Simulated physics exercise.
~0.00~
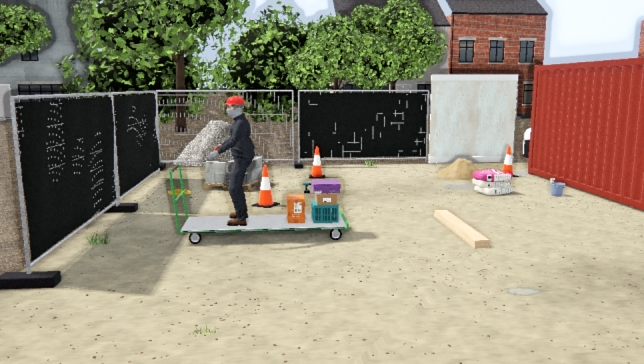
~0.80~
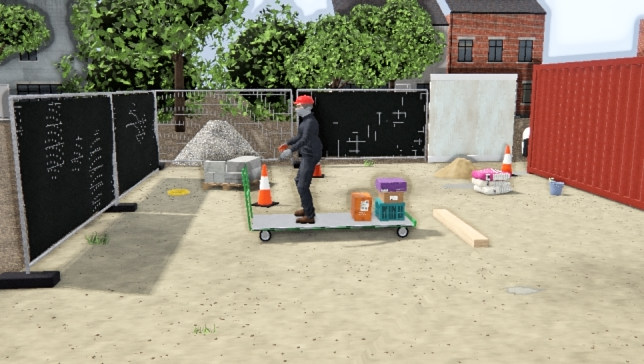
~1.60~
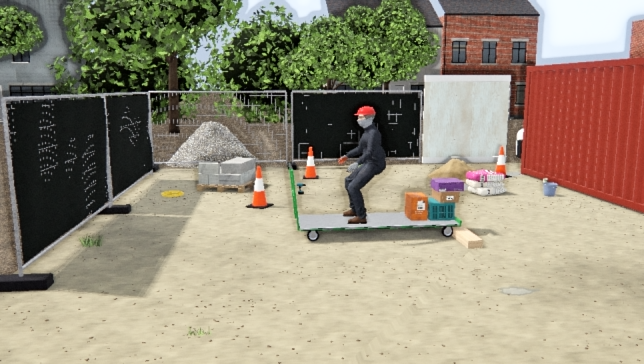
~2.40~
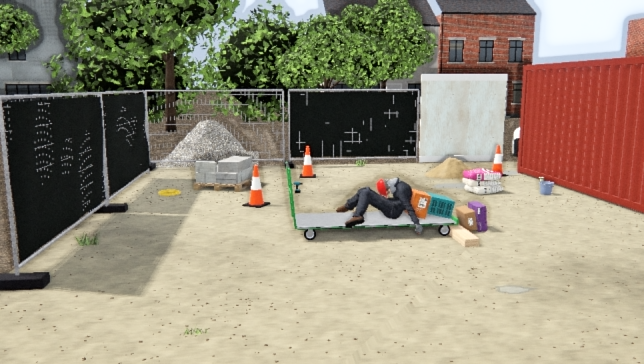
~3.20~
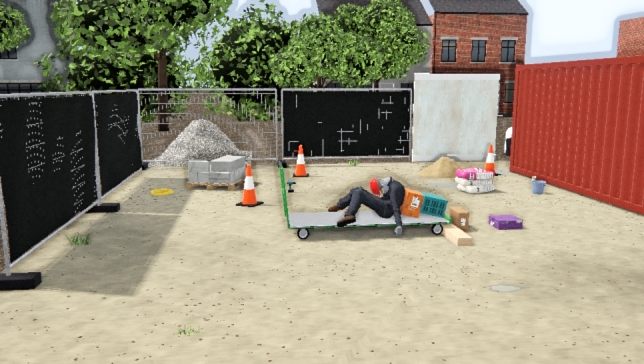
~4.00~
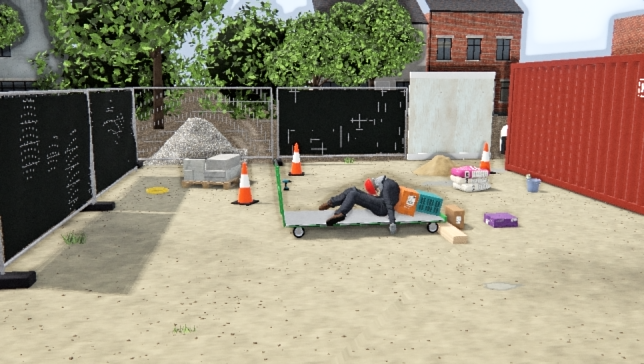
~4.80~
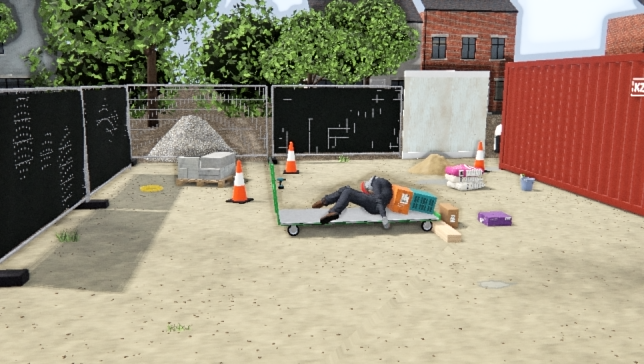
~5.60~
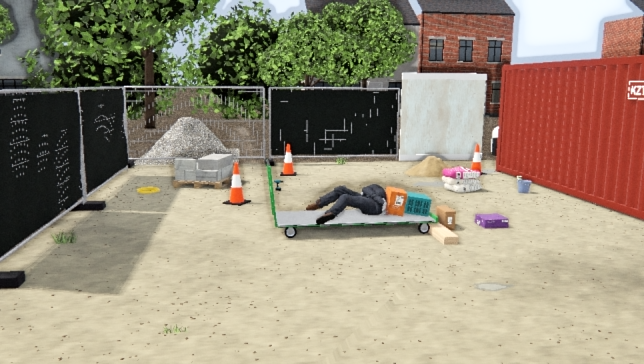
A person riding a trolley hits a beam and falls flat as two boxes tumble off.
